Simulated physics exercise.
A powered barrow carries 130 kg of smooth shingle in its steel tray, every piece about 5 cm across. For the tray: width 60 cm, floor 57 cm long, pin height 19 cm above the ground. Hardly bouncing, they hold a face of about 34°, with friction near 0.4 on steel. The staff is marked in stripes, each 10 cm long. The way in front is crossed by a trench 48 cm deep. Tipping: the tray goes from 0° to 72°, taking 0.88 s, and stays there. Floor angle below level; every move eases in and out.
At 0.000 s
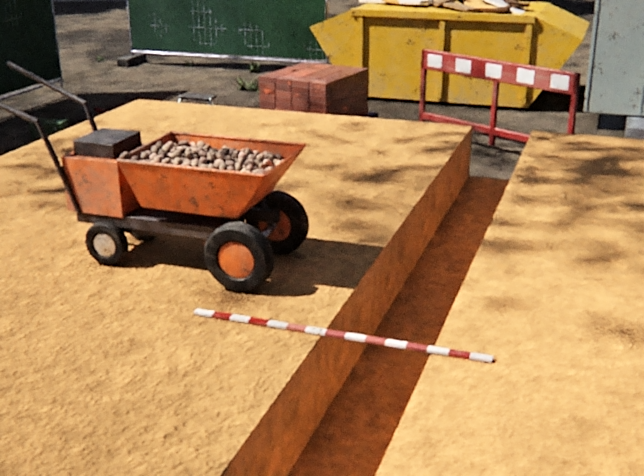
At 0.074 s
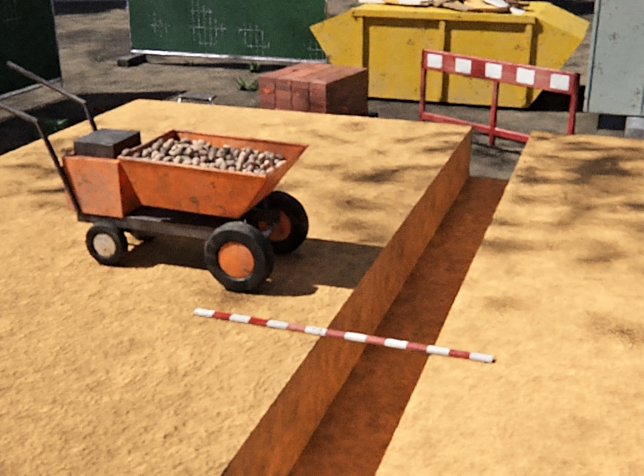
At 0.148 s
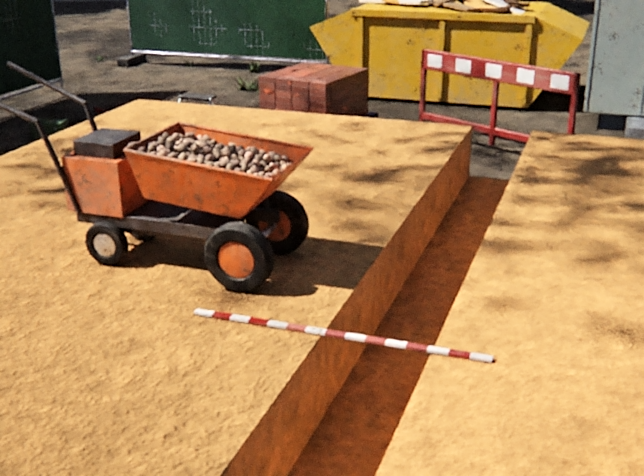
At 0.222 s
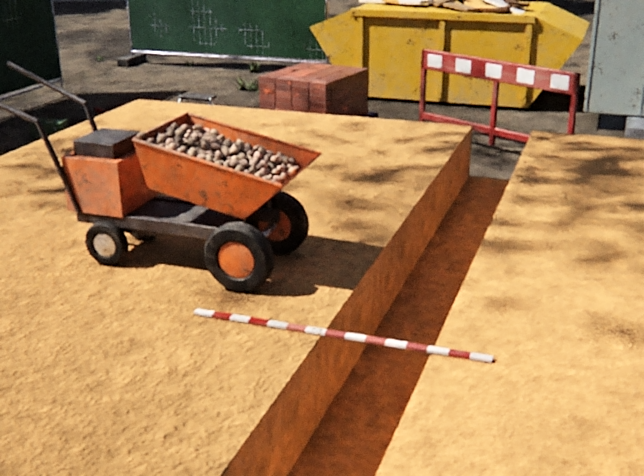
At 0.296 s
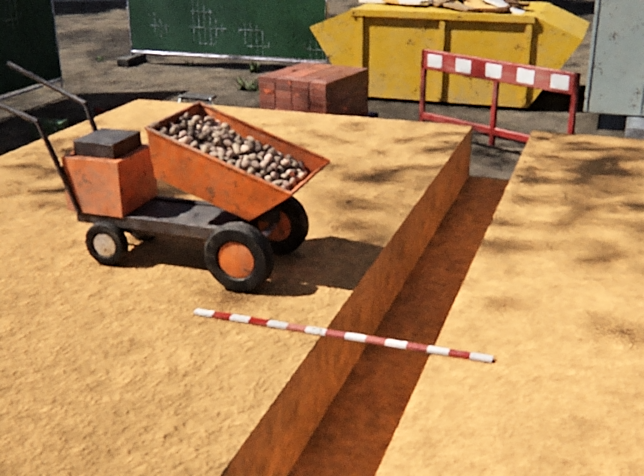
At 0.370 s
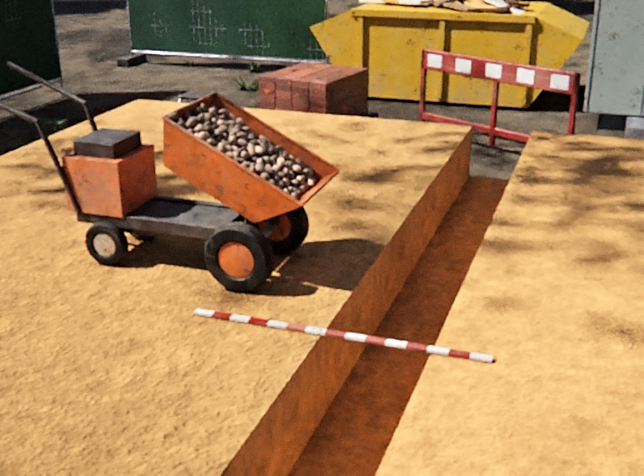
Orange barrow tray of rounded stones tilting steadily forward to the right, its rear rising, beside a trench in sandy ground.
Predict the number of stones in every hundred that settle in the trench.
Close to 100 in a hundred.
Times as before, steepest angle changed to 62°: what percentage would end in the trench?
Roughly 95 percent.
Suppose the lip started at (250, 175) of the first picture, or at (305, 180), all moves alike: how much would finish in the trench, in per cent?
About 90 per cent first, then about 95 per cent.
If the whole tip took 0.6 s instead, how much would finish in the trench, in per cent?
100 %.
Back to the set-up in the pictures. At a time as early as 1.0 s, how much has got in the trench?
Close to 45 per cent at that time.
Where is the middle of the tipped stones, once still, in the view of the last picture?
The middle should be near (410, 361).
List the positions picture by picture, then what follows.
In the first picture, the tray is at 0°, its lip at (264, 176); the top of the load is at (204, 152).
In the second picture, the tray is at 1°, its lip at (266, 177); the top of the load is at (205, 151); the stones move at 0.3 m/s on average.
The third picture shows lip at (273, 181), floor tilted 5°, highest stones at (180, 142); the stones move at 0.6 m/s on average.
In the fourth picture, the tray is at 11°, its lip at (281, 186); the top of the load is at (184, 132); the stones move at 0.8 m/s on average.
In the fifth picture, the tray is at 19°, its lip at (292, 195); the top of the load is at (190, 122); the stones move at 0.9 m/s on average.
The sixth picture shows lip at (302, 206), floor tilted 28°, highest stones at (205, 113); the stones move at 1.0 m/s on average.
After 0.7 s the floor is at 61°; 100 % in the tray; the foremost stones are at (337, 230).
After 1.0 s the floor is at 72°; 55 % in the tray, 1 % short of the trench, 44 % in the trench; the foremost stones are at (422, 331).
After 1.3 s the floor is at 72°; 17 % in the tray, 1 % short of the trench, 83 % in the trench; the foremost stones are at (453, 352).
After 3.3 s the floor is at 72°; 0 % in the tray, 100 % in the trench; the foremost stones are at (453, 351).
